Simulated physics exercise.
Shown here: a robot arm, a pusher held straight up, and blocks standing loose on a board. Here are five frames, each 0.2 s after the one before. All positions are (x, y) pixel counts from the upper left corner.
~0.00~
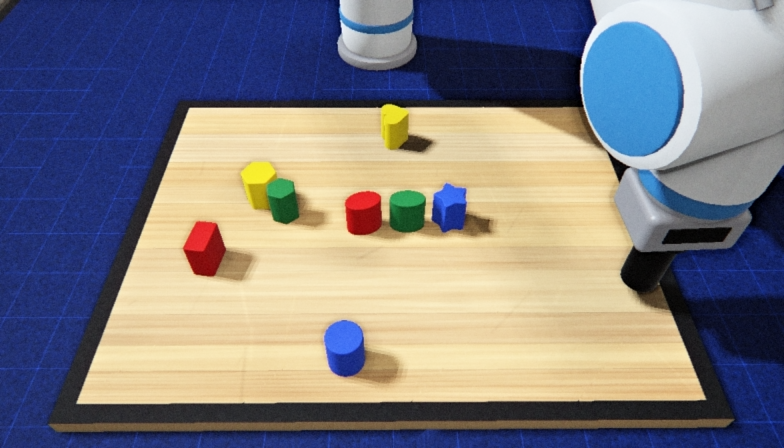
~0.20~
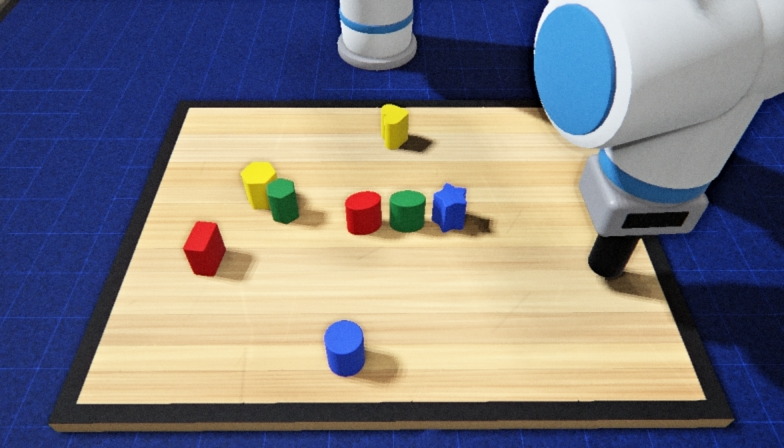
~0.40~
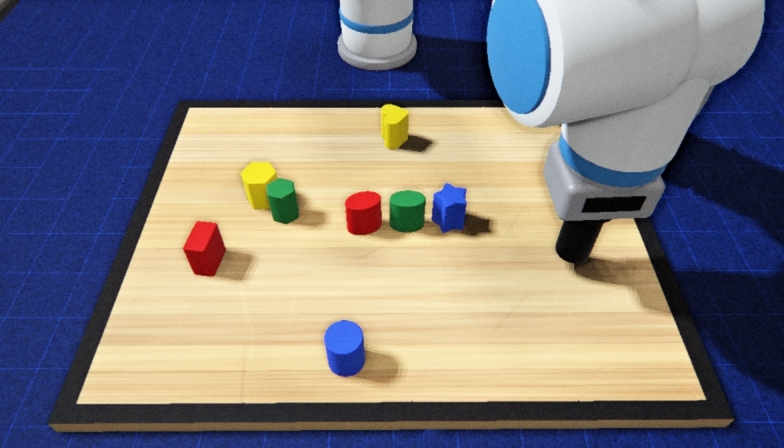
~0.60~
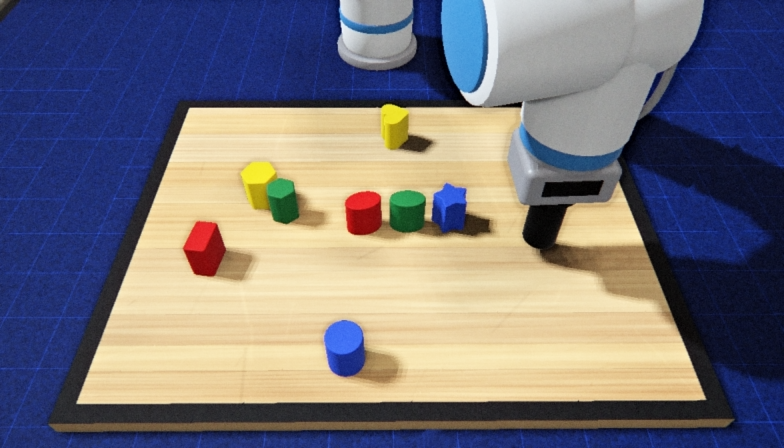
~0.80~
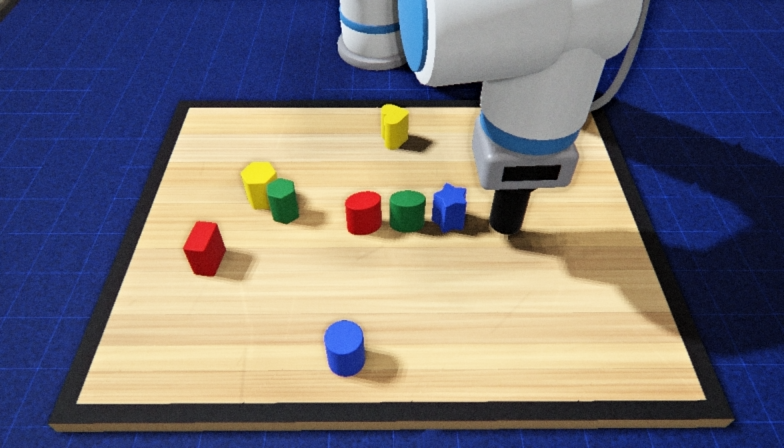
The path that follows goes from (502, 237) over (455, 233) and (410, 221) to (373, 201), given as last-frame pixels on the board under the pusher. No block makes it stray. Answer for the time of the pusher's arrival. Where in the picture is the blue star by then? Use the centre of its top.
The spot you're after is about (415, 172) in the image.
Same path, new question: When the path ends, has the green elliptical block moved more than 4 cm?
I'd say yes.
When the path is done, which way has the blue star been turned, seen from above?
It goes clockwise.
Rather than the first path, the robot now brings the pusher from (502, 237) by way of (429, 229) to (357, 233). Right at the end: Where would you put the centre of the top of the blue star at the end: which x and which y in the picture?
(421, 181)
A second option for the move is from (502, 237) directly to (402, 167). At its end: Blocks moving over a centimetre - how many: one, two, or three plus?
I'd say just one block gets shifted by more than about 1 cm.
What follows on the original path. One third of the way, pusher at (456, 220); green elliptical block at (403, 197); blue star at (437, 189), turned 45° clockwise.
Two thirds of the way, pusher at (410, 208); red elliptical block at (353, 200); green elliptical block at (383, 189), turned 65° anticlockwise; blue star at (418, 174), turned 100° clockwise.
At the end, pusher at (372, 188); red elliptical block at (334, 198), turned 65° anticlockwise; green elliptical block at (344, 174), turned 100° anticlockwise; blue star at (415, 172), turned 130° clockwise.
